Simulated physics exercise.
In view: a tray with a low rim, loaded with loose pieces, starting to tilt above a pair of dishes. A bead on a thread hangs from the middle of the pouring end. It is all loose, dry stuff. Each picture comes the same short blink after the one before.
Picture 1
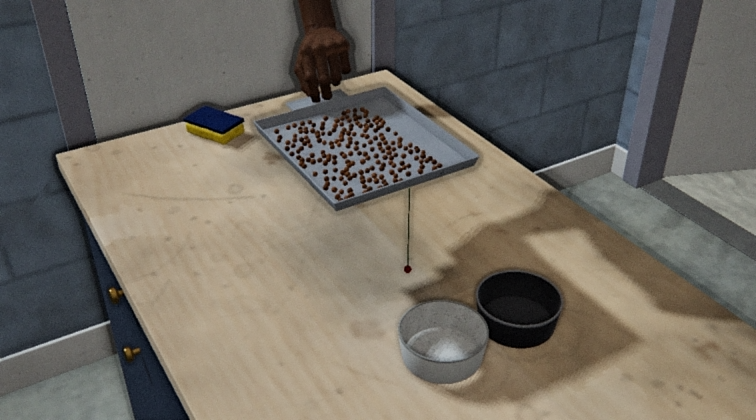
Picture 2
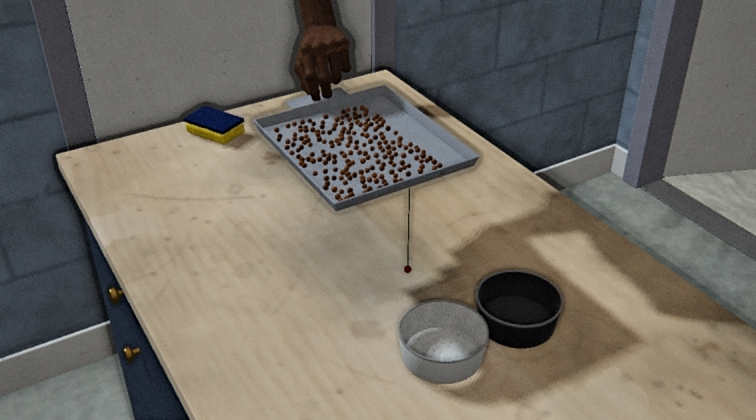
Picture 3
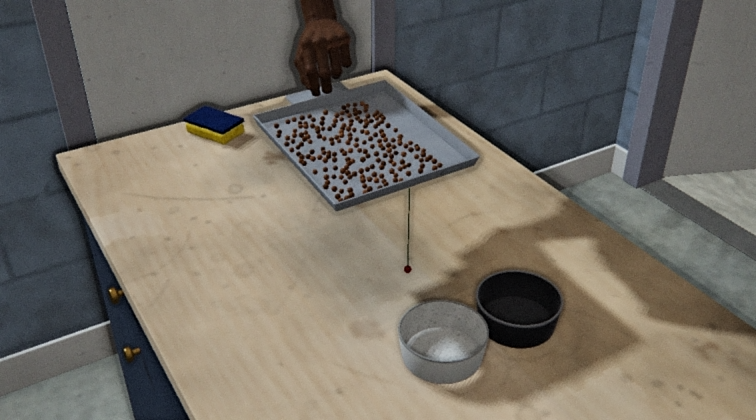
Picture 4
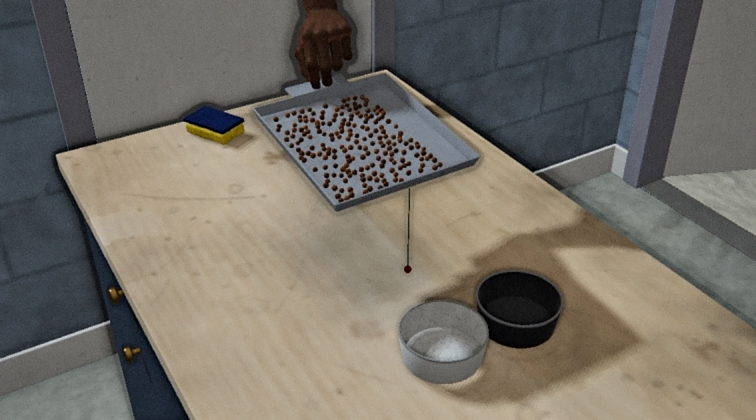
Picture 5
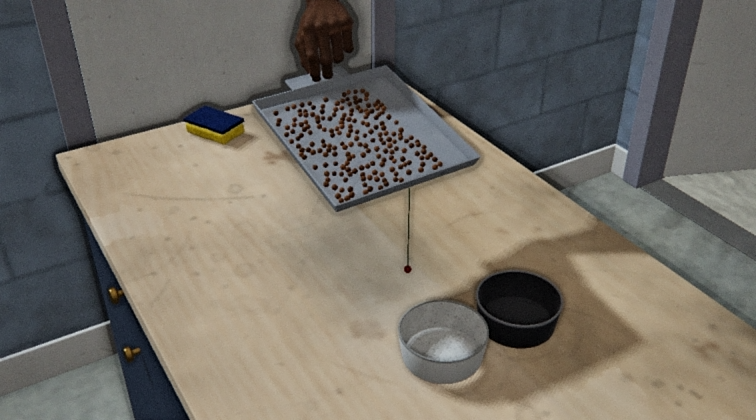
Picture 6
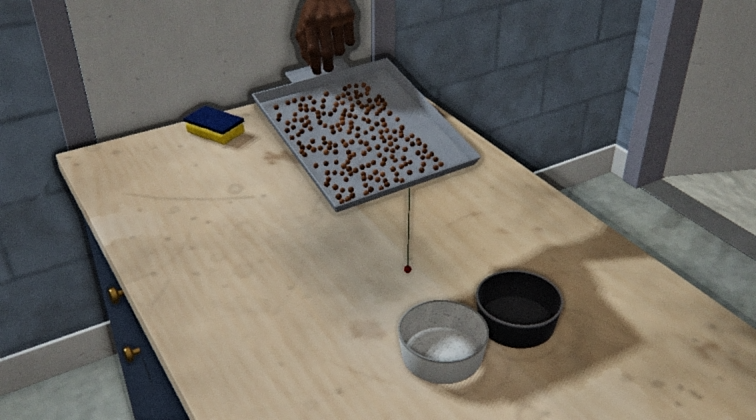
A dark-skinned hand reaches in at the top of a pale wooden counter, seen from above at an angle in a grey-walled room. Below it is a grey tray of small brown balls, with a blue and yellow sponge to the left, a bead hanging on a thread, and clear and black dishes at lower right. The hand and the tray's back edge rise slightly, while the balls barely shift and the camera stays still.
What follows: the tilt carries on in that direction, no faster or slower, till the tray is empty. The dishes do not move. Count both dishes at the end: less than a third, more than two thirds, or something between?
The two hold under a third of the load.
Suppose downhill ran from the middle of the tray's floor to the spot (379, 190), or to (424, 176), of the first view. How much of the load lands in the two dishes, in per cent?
Roughly 0 per cent, and 10 per cent.
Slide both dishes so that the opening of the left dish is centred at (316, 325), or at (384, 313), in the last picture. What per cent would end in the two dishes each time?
About 60 and 90 per cent.
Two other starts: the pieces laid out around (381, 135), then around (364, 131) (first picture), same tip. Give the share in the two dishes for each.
Roughly 30 per cent, and 10 per cent.
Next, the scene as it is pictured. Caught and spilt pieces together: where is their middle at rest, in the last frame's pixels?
Close to (399, 338).
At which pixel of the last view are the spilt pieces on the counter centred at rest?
Around (384, 334).
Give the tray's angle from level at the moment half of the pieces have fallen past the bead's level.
Roughly 95°.
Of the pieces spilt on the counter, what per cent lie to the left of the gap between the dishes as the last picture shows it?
Close to 90 per cent.
Soon, tray tipped steeply; nearly all on the tray; a stray few outside both; a stray few in the air.
A while on, tray tipped right over; about a quarter on the tray; a small part in the left dish; a stray few in the right dish; about a third outside both; about half in the air.
Towards the end, tray tipped past a quarter turn; a small part in the left dish; a stray few in the right dish; most outside both.
Finally, tray tipped past a quarter turn; a small part in the left dish; a stray few in the right dish; most outside both.
